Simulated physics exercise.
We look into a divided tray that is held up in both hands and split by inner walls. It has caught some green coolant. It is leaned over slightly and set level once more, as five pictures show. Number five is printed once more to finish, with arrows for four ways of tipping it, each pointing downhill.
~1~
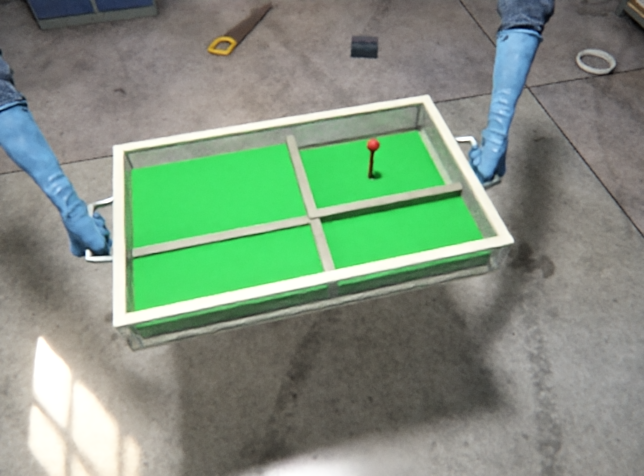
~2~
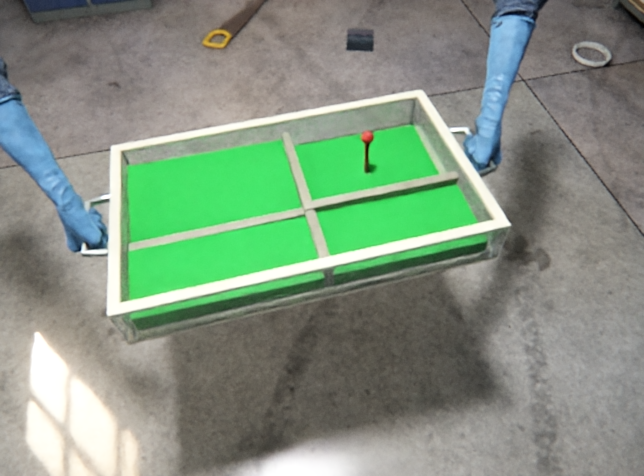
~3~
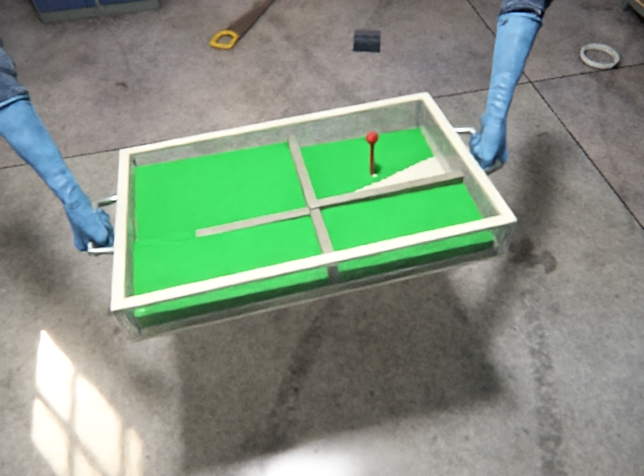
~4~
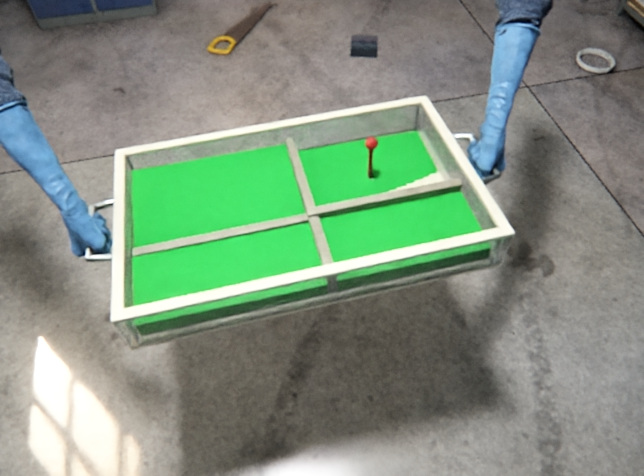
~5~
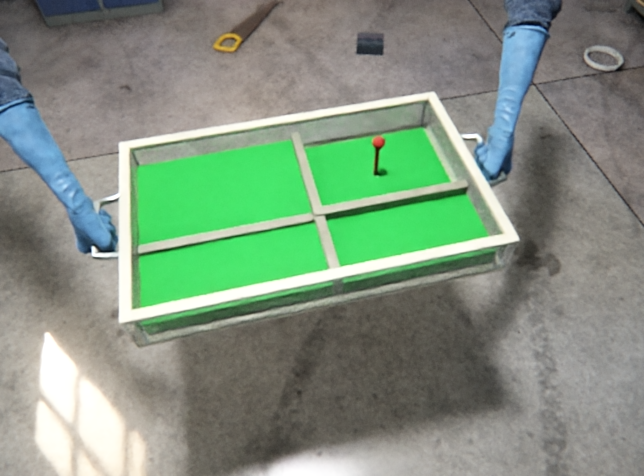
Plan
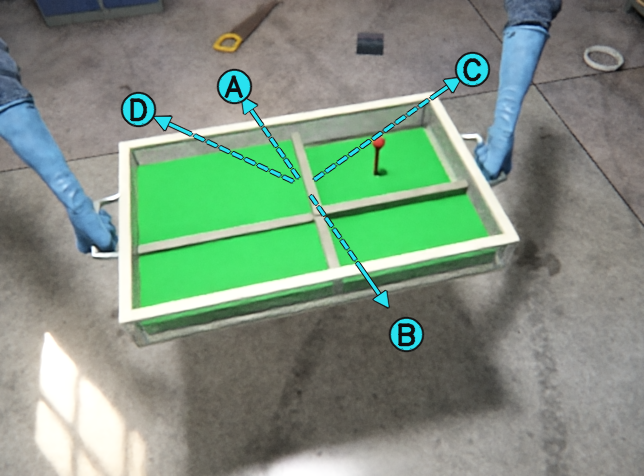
Green liquid in a divided tray washing over an inner wall as blue-gloved hands tilt it slightly backward, then level it again.
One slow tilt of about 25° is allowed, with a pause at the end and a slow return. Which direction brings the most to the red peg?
C works best here.
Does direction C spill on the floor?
Yes, some is lost.
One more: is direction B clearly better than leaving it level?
No.
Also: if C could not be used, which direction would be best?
That would be A.
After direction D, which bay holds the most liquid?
That is the back left bay.
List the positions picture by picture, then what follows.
The tray is level; deepest in the front left bay, at (231, 270), shallowest in the back right; red peg at (373, 145), in the first picture.
Tipped about 4° down to the back; no wall is crossed, in the second picture.
Tipped about 7° down to the back; liquid runs over the wall between the front left and back left bays; red peg at (372, 138), in the third picture.
Tipped about 3° down to the back; no wall is crossed, in the fourth picture.
The tray is level; deepest in the front right bay, at (406, 234), shallowest in the back right; red peg at (379, 142), in the fifth picture.
In cyan, A ends at (245, 101); B ends at (385, 302); C ends at (456, 80); D ends at (159, 119).
With A, about 12 % of the liquid ends in the peg's bay; about 36 % goes over the rim.
With B, about 6 % of the liquid ends in the peg's bay; about 39 % goes over the rim.
With C, about 23 % of the liquid ends in the peg's bay; about 57 % goes over the rim.
With D, about 6 % of the liquid ends in the peg's bay; about 62 % goes over the rim.
